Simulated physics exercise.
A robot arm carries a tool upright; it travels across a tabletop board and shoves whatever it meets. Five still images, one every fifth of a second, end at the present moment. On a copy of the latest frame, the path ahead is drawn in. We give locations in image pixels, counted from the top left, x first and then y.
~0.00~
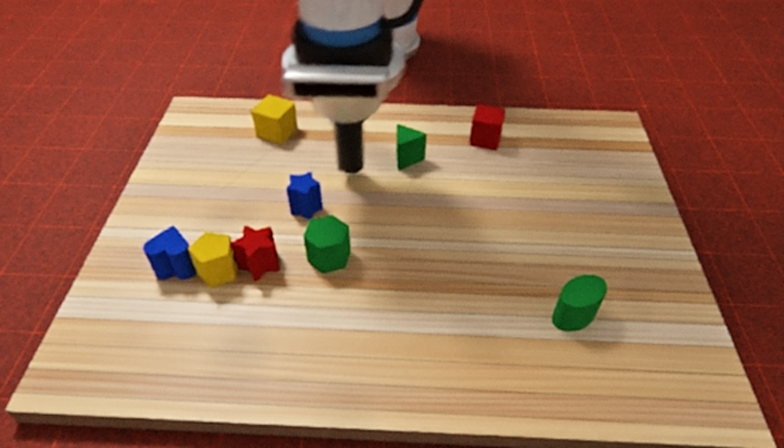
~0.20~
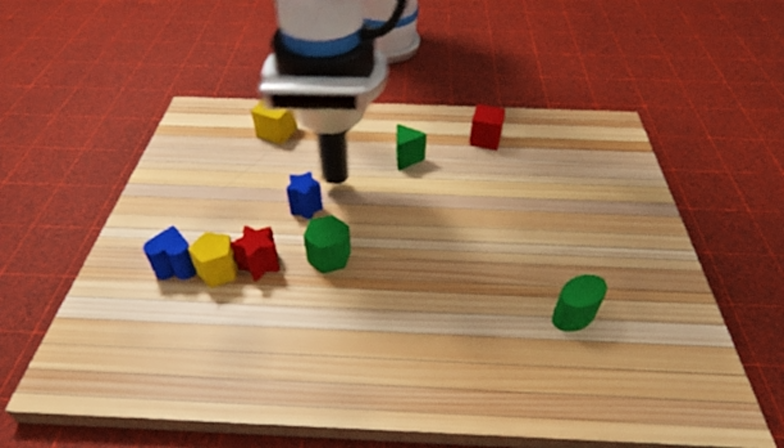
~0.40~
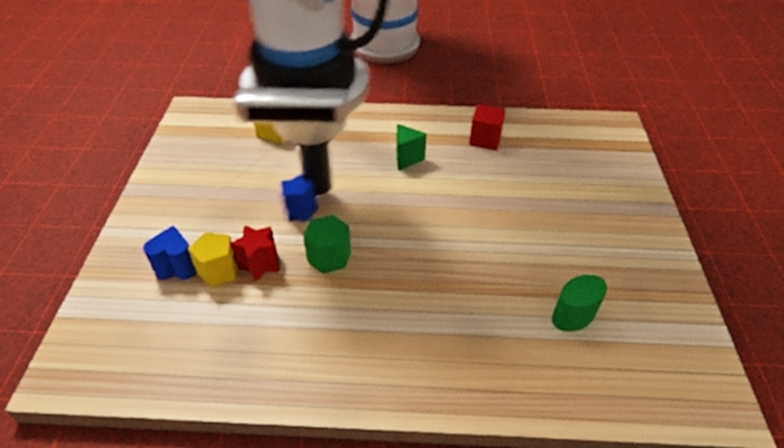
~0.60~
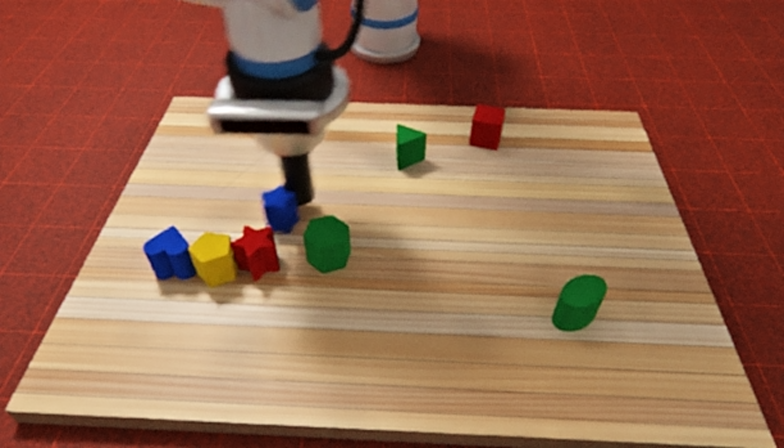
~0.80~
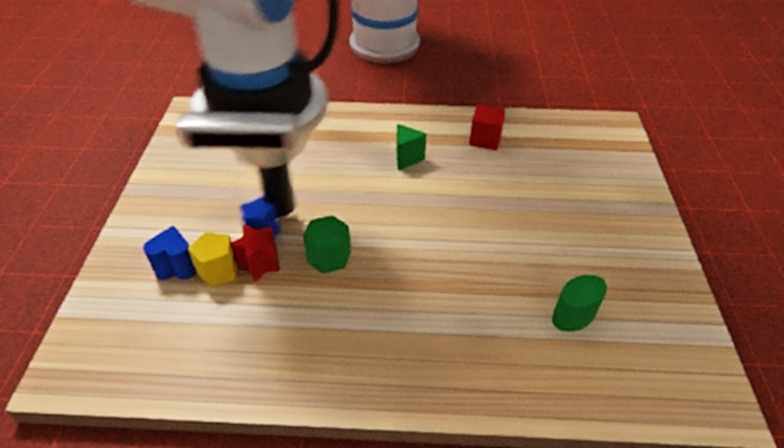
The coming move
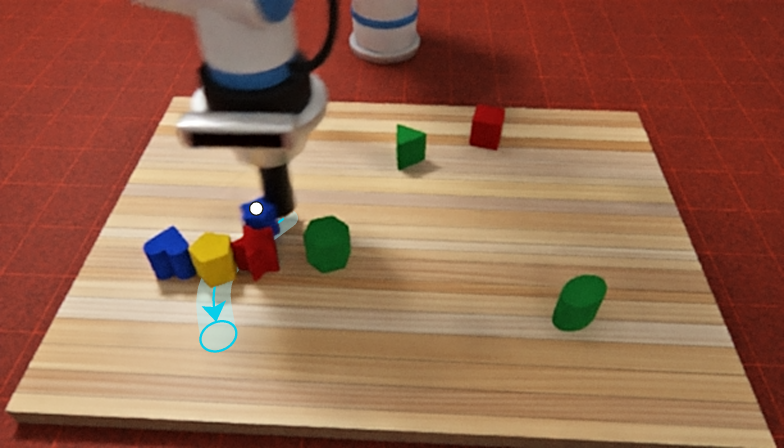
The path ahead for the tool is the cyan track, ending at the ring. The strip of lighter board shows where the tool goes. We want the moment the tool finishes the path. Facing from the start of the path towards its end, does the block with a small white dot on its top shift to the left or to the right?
Off to the right side.
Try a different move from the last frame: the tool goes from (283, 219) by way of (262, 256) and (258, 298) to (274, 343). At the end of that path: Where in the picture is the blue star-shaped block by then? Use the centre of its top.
I'd place it at (224, 245), taking the centre of its top.
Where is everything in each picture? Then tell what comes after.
In the first frame, tip of the tool at (351, 165), middles of tops, blue heart at (167, 242), yellow pentagonal block at (210, 246), red star-shaped block at (254, 239), blue star-shaped block at (302, 182), green six-sided block at (326, 231).
In the second frame, tool at (335, 175), nothing pushed.
In the third frame, tool at (318, 186), blue star-shaped block at (296, 185).
In the fourth frame, tool at (300, 197), blue star-shaped block at (277, 197).
In the fifth frame, tool at (281, 208), blue heart at (167, 242), yellow pentagonal block at (210, 246), red star-shaped block at (254, 239), blue star-shaped block at (256, 209), green six-sided block at (326, 231).
The line goes from (283, 219) by way of (243, 249) and (215, 288) to (218, 336); the dot is on the blue star-shaped block.
The first path, step by step. One third of the way, tool at (239, 237); blue heart at (163, 244), turned 15° clockwise; yellow pentagonal block at (191, 265), turned 10° anticlockwise; red star-shaped block at (243, 250), turned 65° anticlockwise; blue star-shaped block at (209, 239).
Two thirds of the way, tool at (210, 277); blue heart at (153, 251), turned 50° clockwise; yellow pentagonal block at (147, 304); red star-shaped block at (236, 269); blue star-shaped block at (174, 277), turned 15° clockwise.
At the end, tool at (214, 325); blue heart at (153, 251), turned 50° clockwise; yellow pentagonal block at (134, 313), turned 15° clockwise; red star-shaped block at (240, 278), turned 200° anticlockwise; blue star-shaped block at (173, 292), turned 55° clockwise; green six-sided block unmoved.
